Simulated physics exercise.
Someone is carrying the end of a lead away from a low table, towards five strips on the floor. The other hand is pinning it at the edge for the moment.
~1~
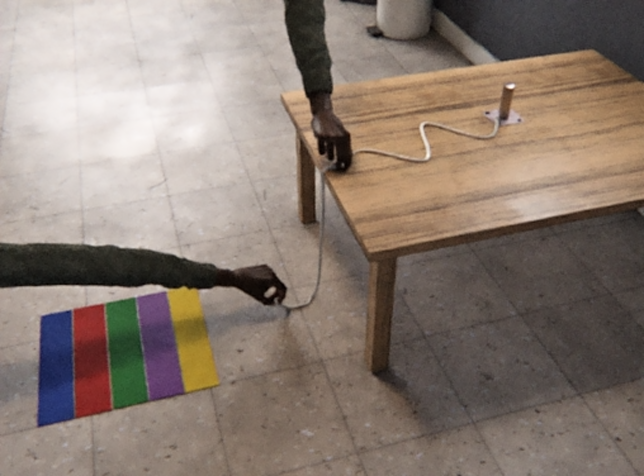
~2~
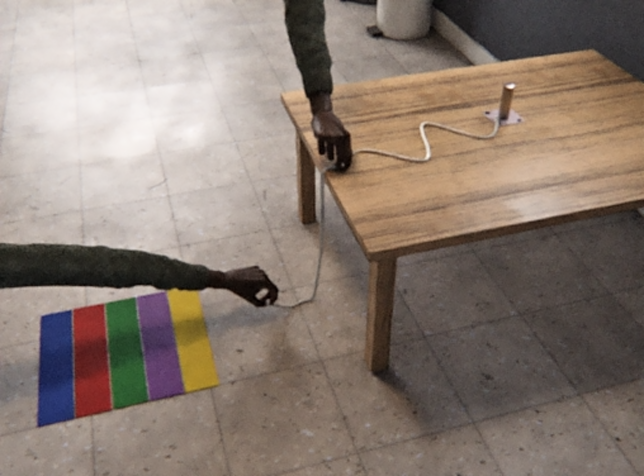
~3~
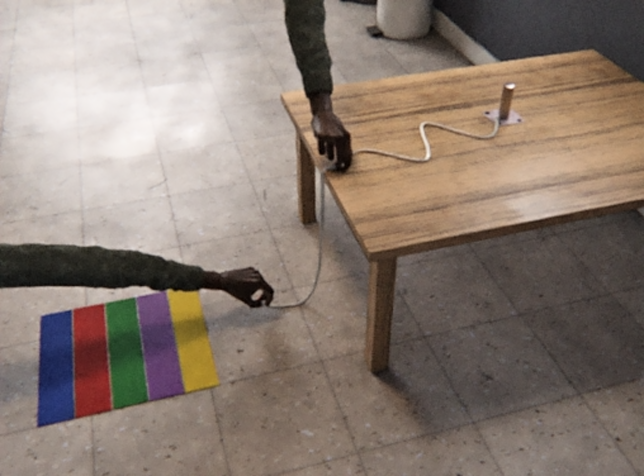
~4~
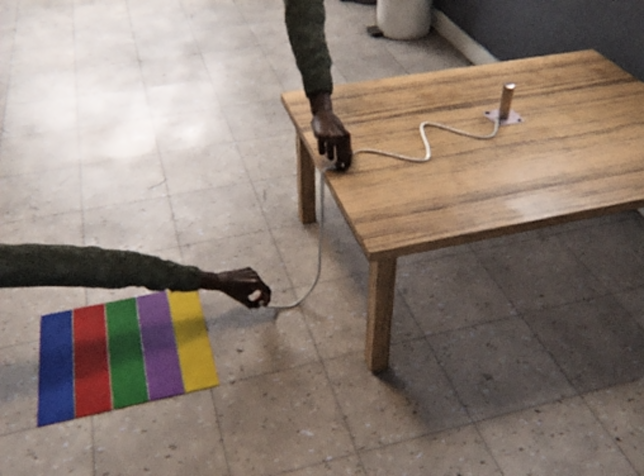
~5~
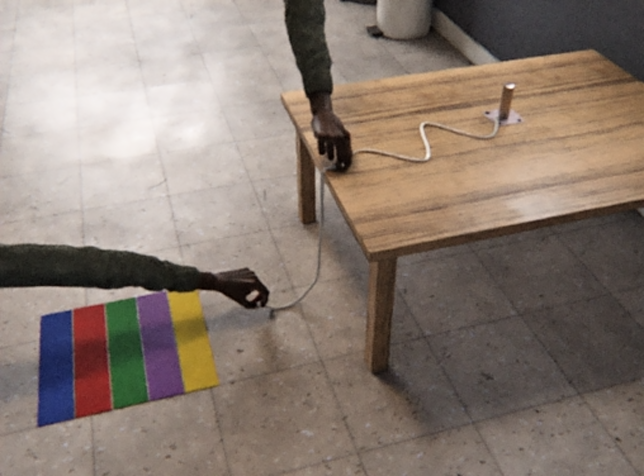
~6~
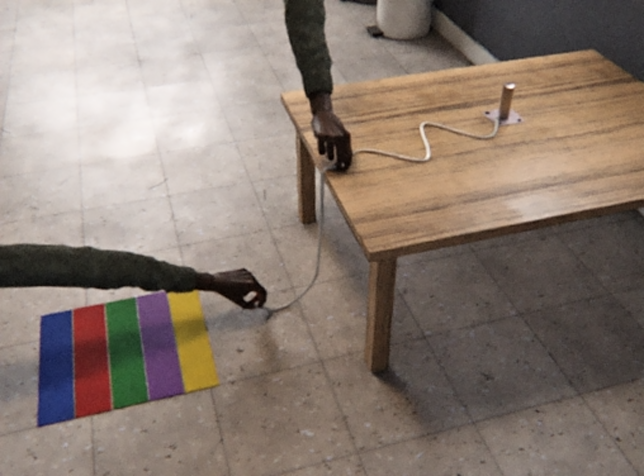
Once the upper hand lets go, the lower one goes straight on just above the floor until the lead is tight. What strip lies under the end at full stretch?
The blue one.
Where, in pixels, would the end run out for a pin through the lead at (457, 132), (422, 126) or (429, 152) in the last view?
That would be (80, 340) for the first, (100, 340) for the second and (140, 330) for the third.
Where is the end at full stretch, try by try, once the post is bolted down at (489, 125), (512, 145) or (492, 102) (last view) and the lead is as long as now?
Going through the tries, you get (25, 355), then (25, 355), then (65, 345).
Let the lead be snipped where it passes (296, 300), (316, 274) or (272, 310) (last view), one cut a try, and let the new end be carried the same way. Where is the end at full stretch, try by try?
The three tries give approximately (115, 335), (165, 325) and (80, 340).
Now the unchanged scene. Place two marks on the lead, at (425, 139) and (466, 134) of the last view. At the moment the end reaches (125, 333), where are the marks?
Around (370, 145) and (438, 129).
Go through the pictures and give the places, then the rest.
The first picture shows end (276, 302); yellow (198, 368); purple (164, 376); green (129, 384); red (93, 392); blue (56, 401).
The second picture shows end (268, 303); lead through (491, 136) (422, 126) (411, 160) (345, 165) (322, 223) (317, 282).
The third picture shows end (264, 304).
The fourth picture shows end (261, 305); lead through (491, 136) (422, 126) (411, 160) (345, 165) (321, 223) (316, 282).
The fifth picture shows end (259, 305).
The sixth picture shows end (256, 306); lead through (491, 136) (422, 126) (411, 160) (345, 165) (321, 223) (312, 283).
Soon after, end near (125, 333); over green.
Then, end near (79, 343); over red.
At full stretch, end near (52, 348); over blue. The blue one.
